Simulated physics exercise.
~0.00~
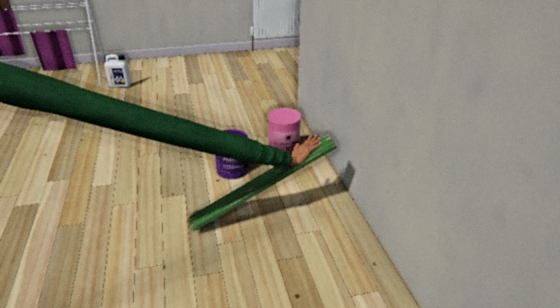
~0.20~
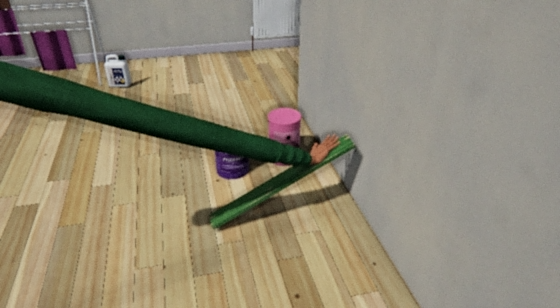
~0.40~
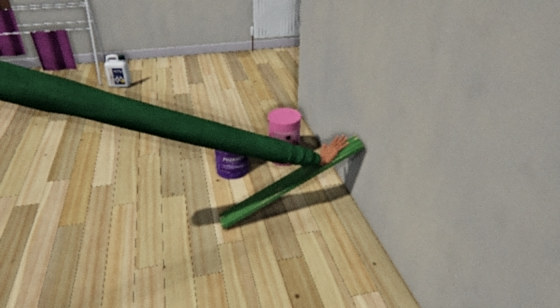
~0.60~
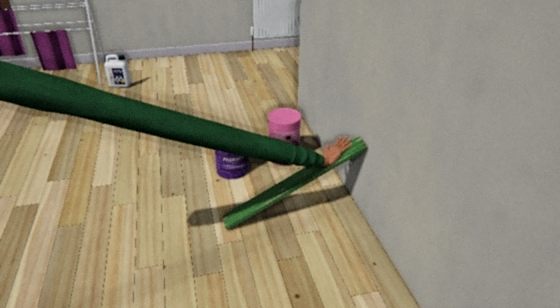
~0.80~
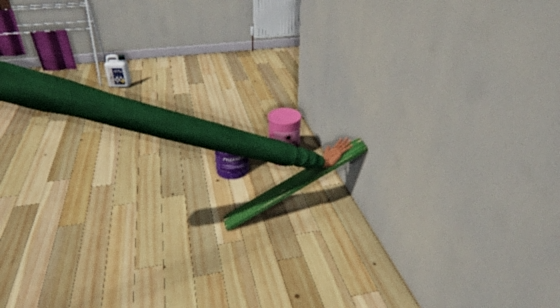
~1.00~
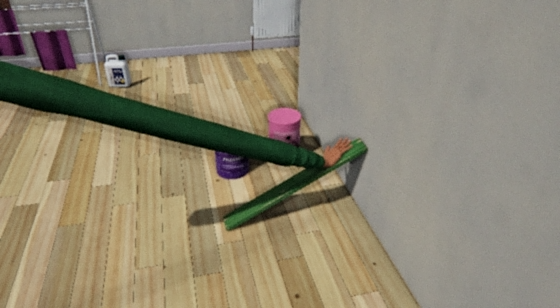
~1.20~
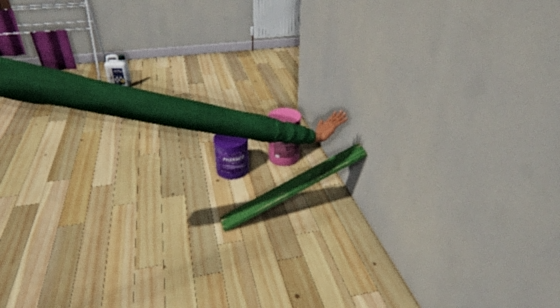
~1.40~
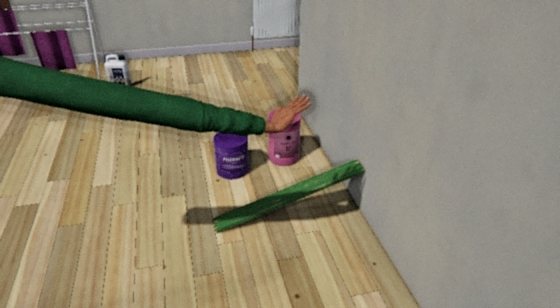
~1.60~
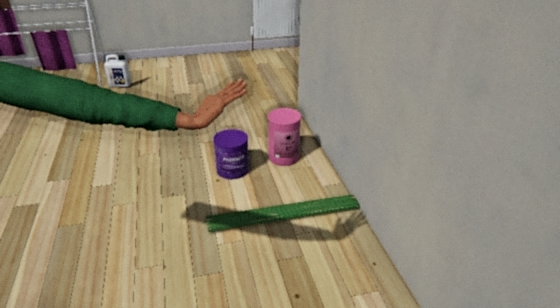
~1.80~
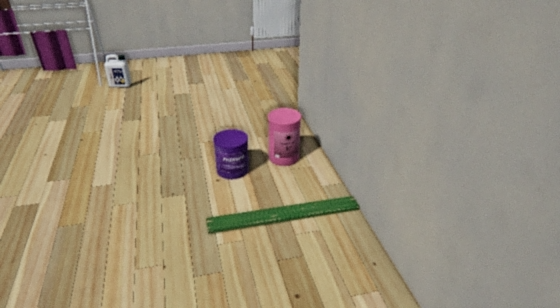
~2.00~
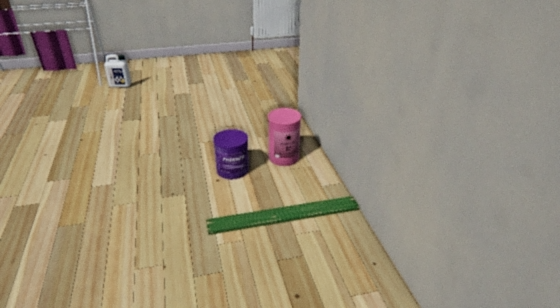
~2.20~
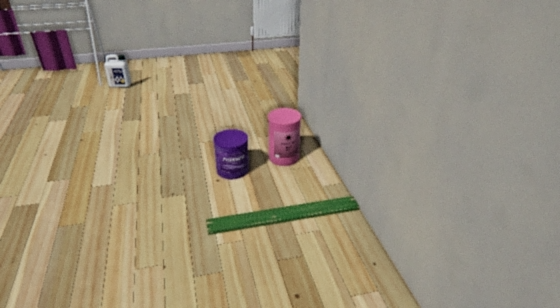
In a room with a pale wooden floor, a green-sleeved arm reaches in from the left and holds a long green plank beside a grey wall. A purple pail and a pink pail stand just behind it. The hand moves the plank to the right until its raised end rests against the wall, then holds it there. The fingers let go and the arm draws back to the left. The plank's upper end slides down the wall, and the plank drops flat. It ends lying on the floor with one end by the wall, while both pails stand unmoved.
